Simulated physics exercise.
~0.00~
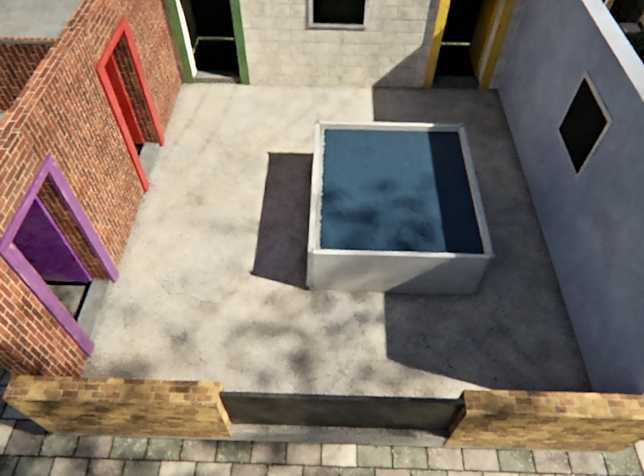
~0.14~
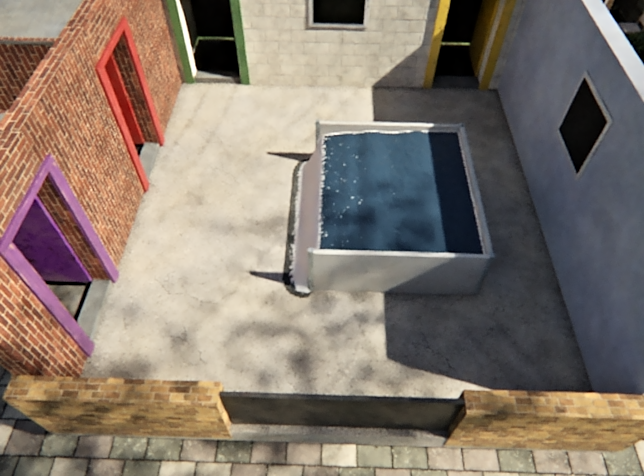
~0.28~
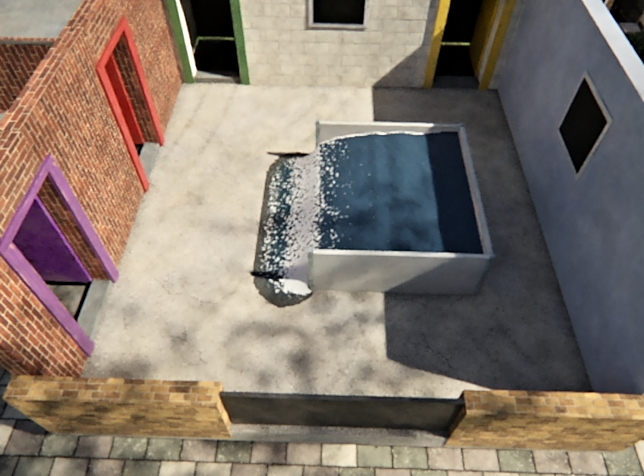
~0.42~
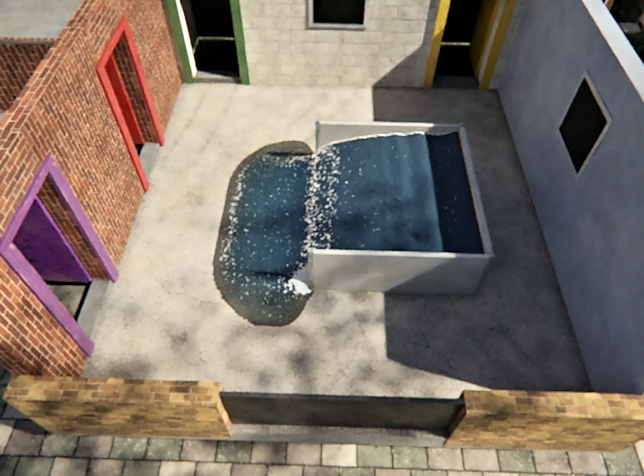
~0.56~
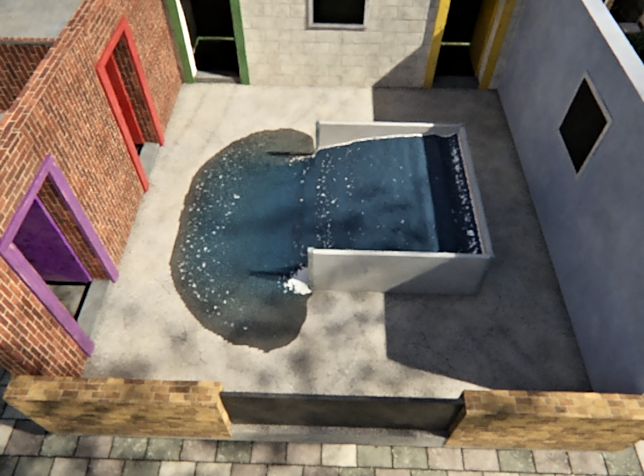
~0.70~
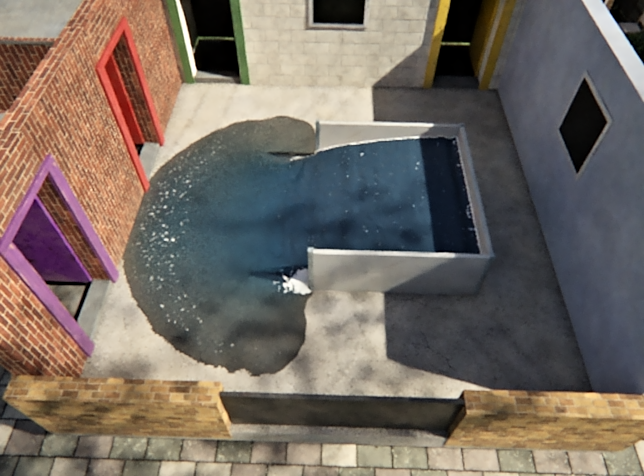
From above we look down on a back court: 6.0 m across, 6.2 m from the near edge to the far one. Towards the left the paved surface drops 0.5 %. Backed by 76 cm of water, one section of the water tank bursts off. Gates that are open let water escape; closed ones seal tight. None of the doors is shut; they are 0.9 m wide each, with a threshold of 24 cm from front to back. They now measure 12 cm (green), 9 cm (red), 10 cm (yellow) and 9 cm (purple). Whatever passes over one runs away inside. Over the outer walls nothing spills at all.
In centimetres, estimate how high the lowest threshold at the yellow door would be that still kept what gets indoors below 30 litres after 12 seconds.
It comes to roughly 9.5 cm.
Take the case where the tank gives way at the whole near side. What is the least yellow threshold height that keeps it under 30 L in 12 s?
Some 24 centimetres.
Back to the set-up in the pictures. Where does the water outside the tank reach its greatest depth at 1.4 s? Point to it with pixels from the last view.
Look close to (144, 232).
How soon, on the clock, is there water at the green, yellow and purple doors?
Times: Green 1.6 seconds, yellow 4.5 seconds, purple 0.9 seconds.
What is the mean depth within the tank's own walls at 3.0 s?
The average depth is some 15 cm.
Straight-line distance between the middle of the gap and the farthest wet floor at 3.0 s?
Near 4.2 m, more or less.
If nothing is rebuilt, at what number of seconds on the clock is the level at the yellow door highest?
Roughly 9.0 s.
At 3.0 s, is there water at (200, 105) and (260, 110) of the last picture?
Taking them in turn, they come out submerged and submerged.
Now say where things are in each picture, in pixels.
The water tank at (394, 186) is whole and still, 76 cm deep; the yellow door at (468, 39) is dry, in the first picture.
The front is at (289, 270), 0.3 m from the gap at (317, 206); 0.7 m2 of floor is wet, 76 cm left at the back, in the second picture.
Water pours out at (317, 209) and has run 0.8 m, to (259, 269); about 14 cm deep outside, 76 cm at the back, in the third picture.
The gap is at (317, 210), the front 1.3 m out at (219, 272); the back of the water tank holds 74 cm, in the fourth picture.
Water pours out at (317, 211) and has run 1.9 m, to (177, 264); about 10 cm deep outside, 66 cm at the back, in the fifth picture.
Water pours out at (317, 211) and has run 2.6 m, to (133, 242); about 8 cm deep outside, 65 cm at the back; the yellow door at (468, 39), 4.2 m from the gap, is still 3.2 m from the nearest water, in the sixth picture.
After 1.4 s water covers 45 % of the floor, deepest (48 cm) near (144, 232); it has not reached the yellow door.
After 3.0 s water covers 50 % of the floor, deepest (40 cm) near (182, 85); it has not reached the yellow door.
After 12.0 s water covers 100 % of the floor, deepest (12 cm) near (518, 418); 10 cm at the yellow door, 26 litres in over its 10 cm threshold.
At the yellow door as built, the water arrived by 4.4 s and peaked near 15 cm at 8.8 s.
Run again over the same 12 s with other heights there, 53 litres in over 8 cm, 17 litres over 11 cm. The limit of 30 litres is kept from about 9.5 cm up.
